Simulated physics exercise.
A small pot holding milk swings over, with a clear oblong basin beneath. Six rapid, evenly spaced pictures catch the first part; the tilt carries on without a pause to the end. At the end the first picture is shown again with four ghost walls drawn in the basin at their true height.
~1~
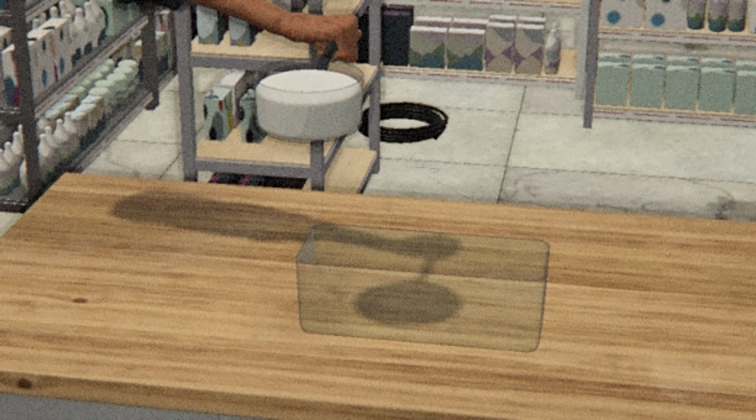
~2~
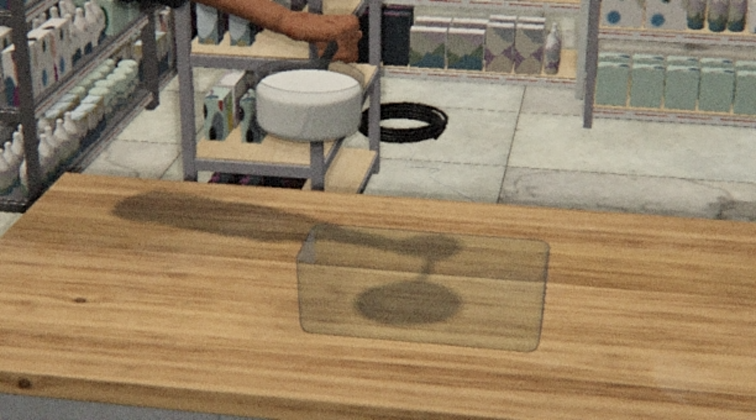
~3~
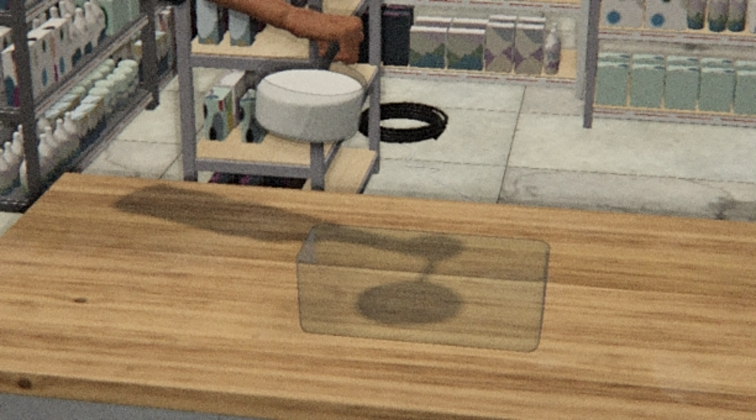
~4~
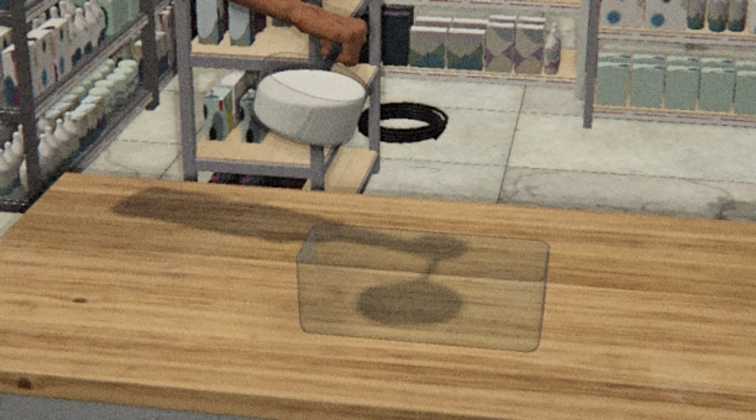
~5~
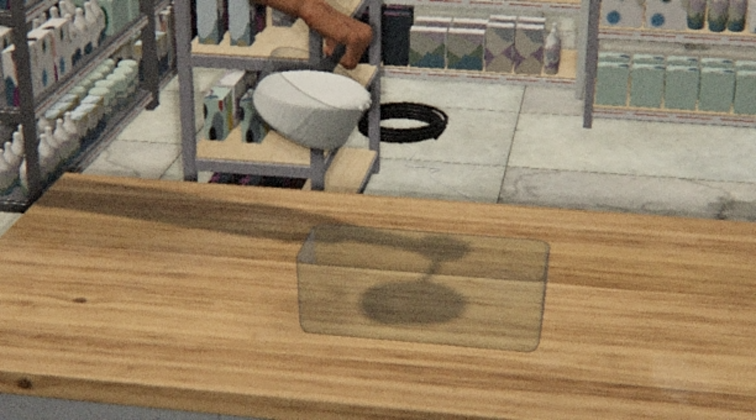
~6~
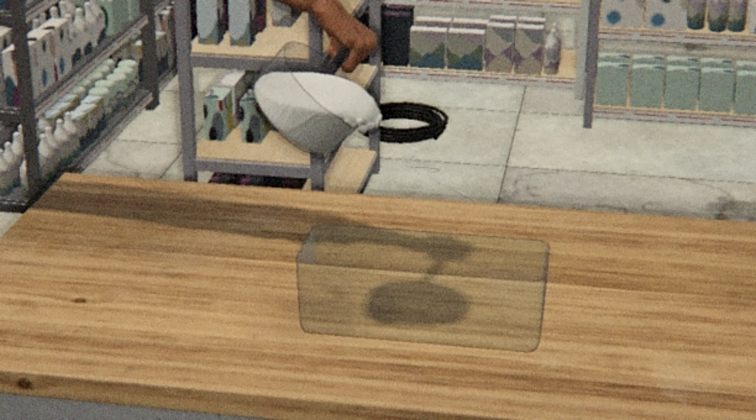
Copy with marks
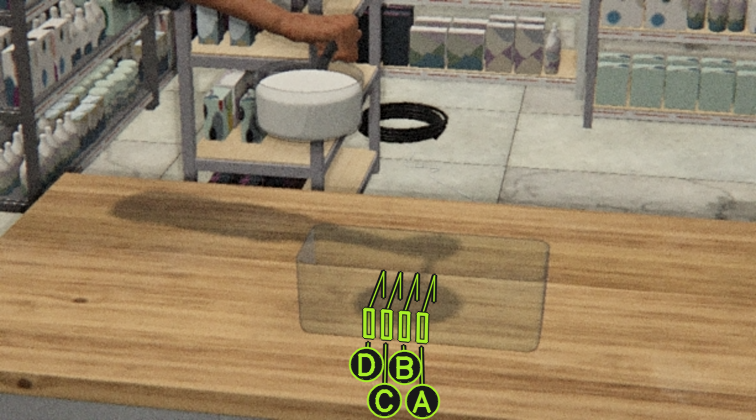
At the start, a hand reaching in from the upper left holds a small pot of milk upright and nearly still above a wooden counter with a clear, empty oblong basin on it. The pot then tips gradually to the right, steepening until milk bulges just over its lowered lip.
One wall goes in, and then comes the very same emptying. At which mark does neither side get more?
B is best.
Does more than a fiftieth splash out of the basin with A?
Yes, it does.
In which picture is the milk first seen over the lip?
Picture 5.
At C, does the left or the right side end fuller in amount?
The right side.
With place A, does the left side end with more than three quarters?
No, it does not.
In lime, A at (421, 347); B at (403, 345); C at (385, 344); D at (368, 342).
For place A, about 64 % ends left of the wall and 24 % right of it; 12 % is lost outside.
For place B, about 49 % ends left of the wall and 44 % right of it; 8 % is lost outside.
For place C, about 33 % ends left of the wall and 63 % right of it; 3 % is lost outside.
For place D, about 26 % ends left of the wall and 72 % right of it; 3 % is lost outside.
